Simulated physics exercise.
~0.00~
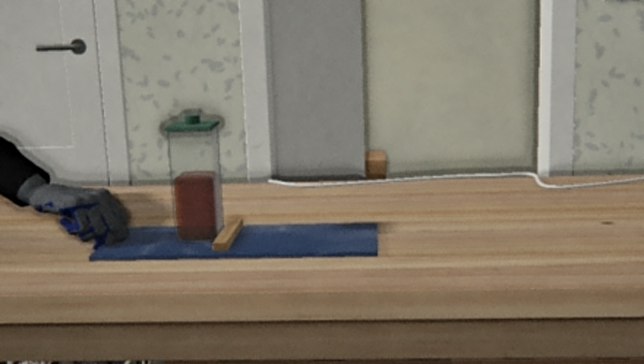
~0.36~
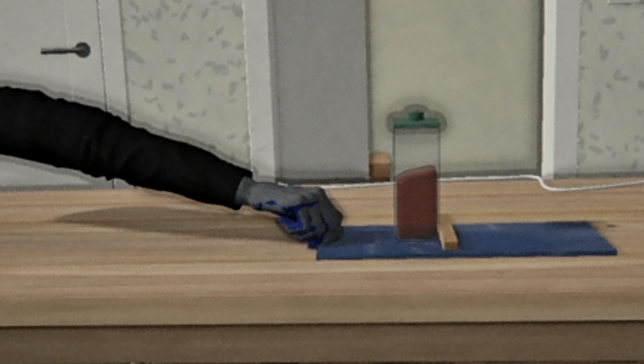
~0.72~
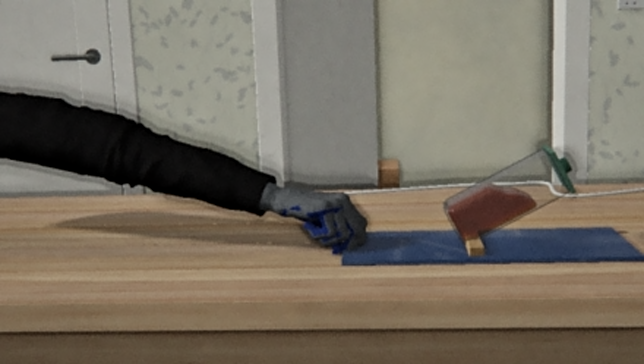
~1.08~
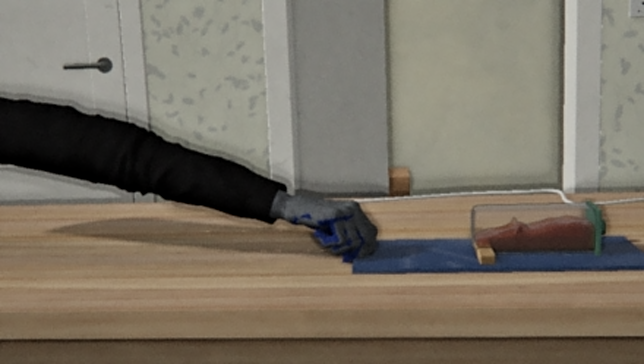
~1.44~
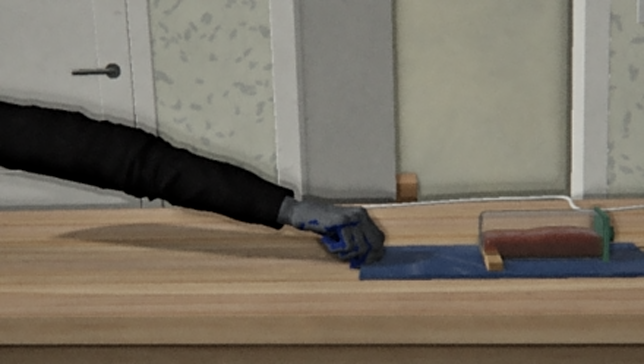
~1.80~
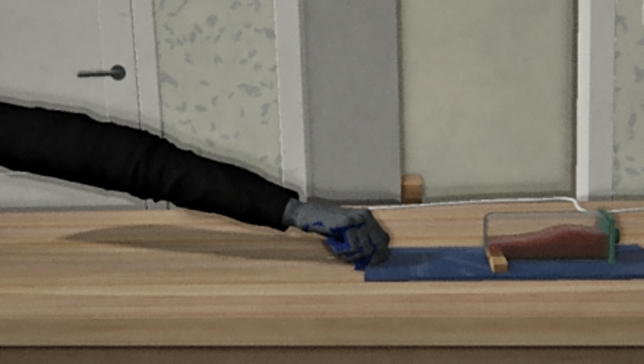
A gloved hand in a black sleeve slides a blue board to the right along a pale wooden table, seen from the side, with a door on the left and patterned wall panels behind. On the board stands a clear square bottle with a green cap, partly filled with reddish-brown tea, its foot against a small wooden batten. As the board comes to a stop, the bottle tips to the right over the batten, its tea slanting inside. It falls onto its side and stays lying there, cap to the right, while the hand remains at the board's left end.
